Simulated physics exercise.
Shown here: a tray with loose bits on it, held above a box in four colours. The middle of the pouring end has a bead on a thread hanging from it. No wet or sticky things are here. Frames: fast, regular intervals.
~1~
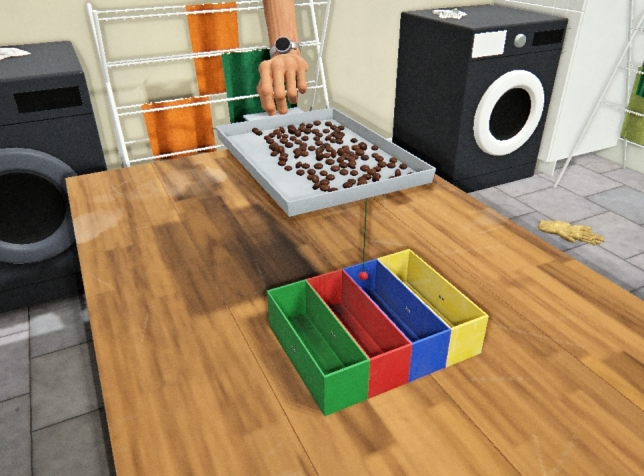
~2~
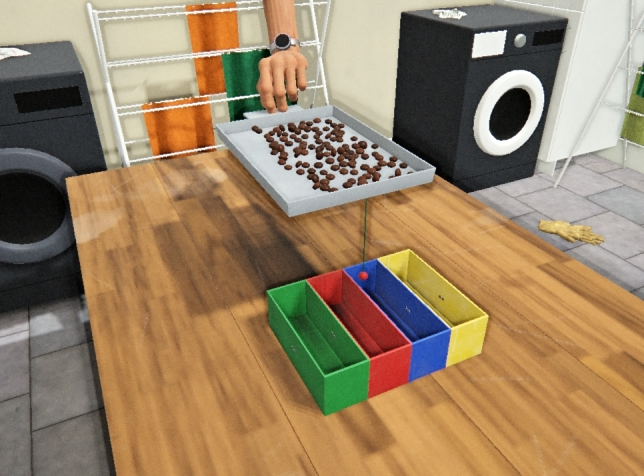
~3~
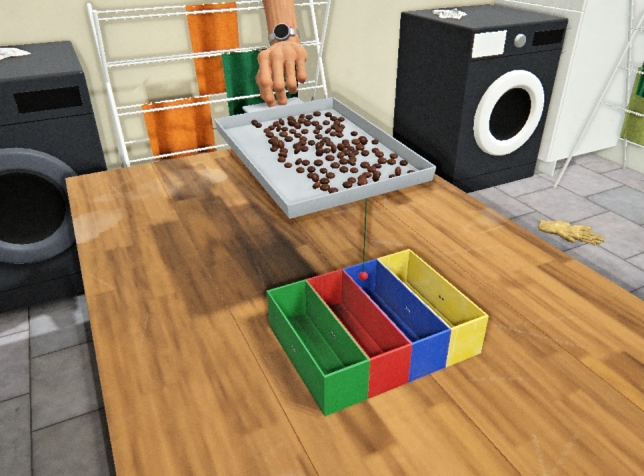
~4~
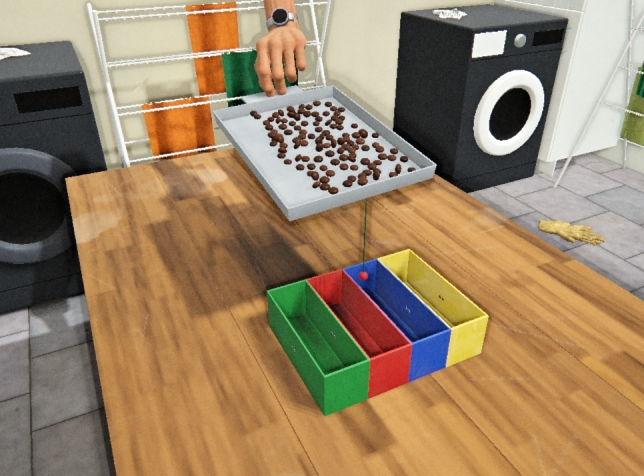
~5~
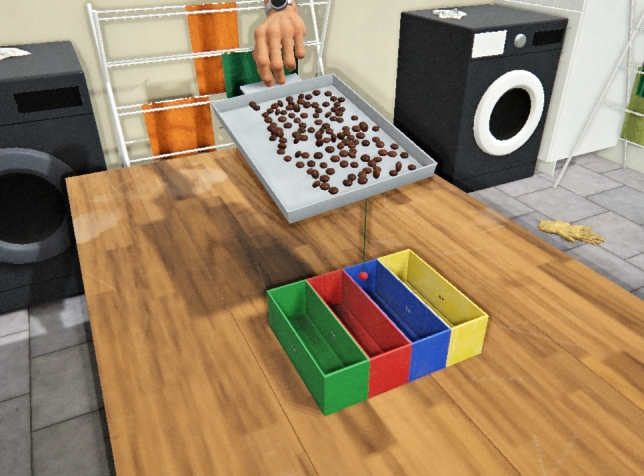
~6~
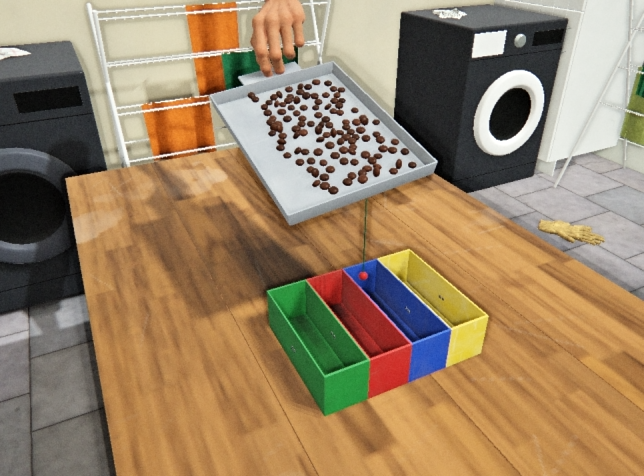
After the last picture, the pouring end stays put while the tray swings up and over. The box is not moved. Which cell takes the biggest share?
The green cell.
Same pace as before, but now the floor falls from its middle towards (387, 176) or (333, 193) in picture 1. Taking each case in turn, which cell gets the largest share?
In order, it comes out as the yellow one and the green one.
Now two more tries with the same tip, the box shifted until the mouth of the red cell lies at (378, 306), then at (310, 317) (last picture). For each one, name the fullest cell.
Case 1 - green; case 2 - red.
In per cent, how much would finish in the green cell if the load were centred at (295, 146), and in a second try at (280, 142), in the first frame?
In order, 80 per cent then 80 per cent.
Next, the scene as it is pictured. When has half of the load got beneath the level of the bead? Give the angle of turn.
About 105 degrees.
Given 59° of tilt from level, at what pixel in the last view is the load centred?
The load is centred around (316, 178).
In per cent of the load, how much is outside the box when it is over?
10 %.
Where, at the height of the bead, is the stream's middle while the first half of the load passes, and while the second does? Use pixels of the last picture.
The opening part goes through (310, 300); what follows goes through (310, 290).
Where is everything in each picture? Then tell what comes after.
Corners of the pouring end at (289, 201) and (433, 168), level; middle of the load at (319, 152), flat chocolate drops; bead on its thread at (363, 276); green cell at (347, 384); red cell at (390, 368); blue cell at (430, 352); yellow cell at (467, 338), in the first picture.
Corners of the pouring end at (289, 202) and (433, 168), level; middle of the load at (319, 151), in the second picture.
Corners of the pouring end at (289, 204) and (434, 167), tipped barely, lowest at the left corner; middle of the load at (319, 147), in the third picture.
Corners of the pouring end at (289, 207) and (434, 165), tipped a little, lowest at the left corner; middle of the load at (319, 141), in the fourth picture.
Corners of the pouring end at (289, 210) and (434, 163), tipped a little, lowest at the left corner; middle of the load at (321, 131), in the fifth picture.
Corners of the pouring end at (289, 213) and (435, 161), tipped clearly, lowest at the left corner; middle of the load at (321, 125); green cell at (347, 384); red cell at (390, 368); blue cell at (430, 352); yellow cell at (467, 338), in the sixth picture.
Soon, tray tipped steeply; nearly all on the tray; a stray few falling or outside the box.
A while on, tray tipped right over; about half on the tray; about a quarter in the green cell; a stray few in the red cell; a small part falling or outside the box.
Towards the end, tray tipped past a quarter turn; most in the green cell; a small part in the red cell; a small part falling or outside the box.
Finally, tray tipped past a quarter turn; most in the green cell; a small part in the red cell; none in the blue cell; none in the yellow cell; a small part outside the box.
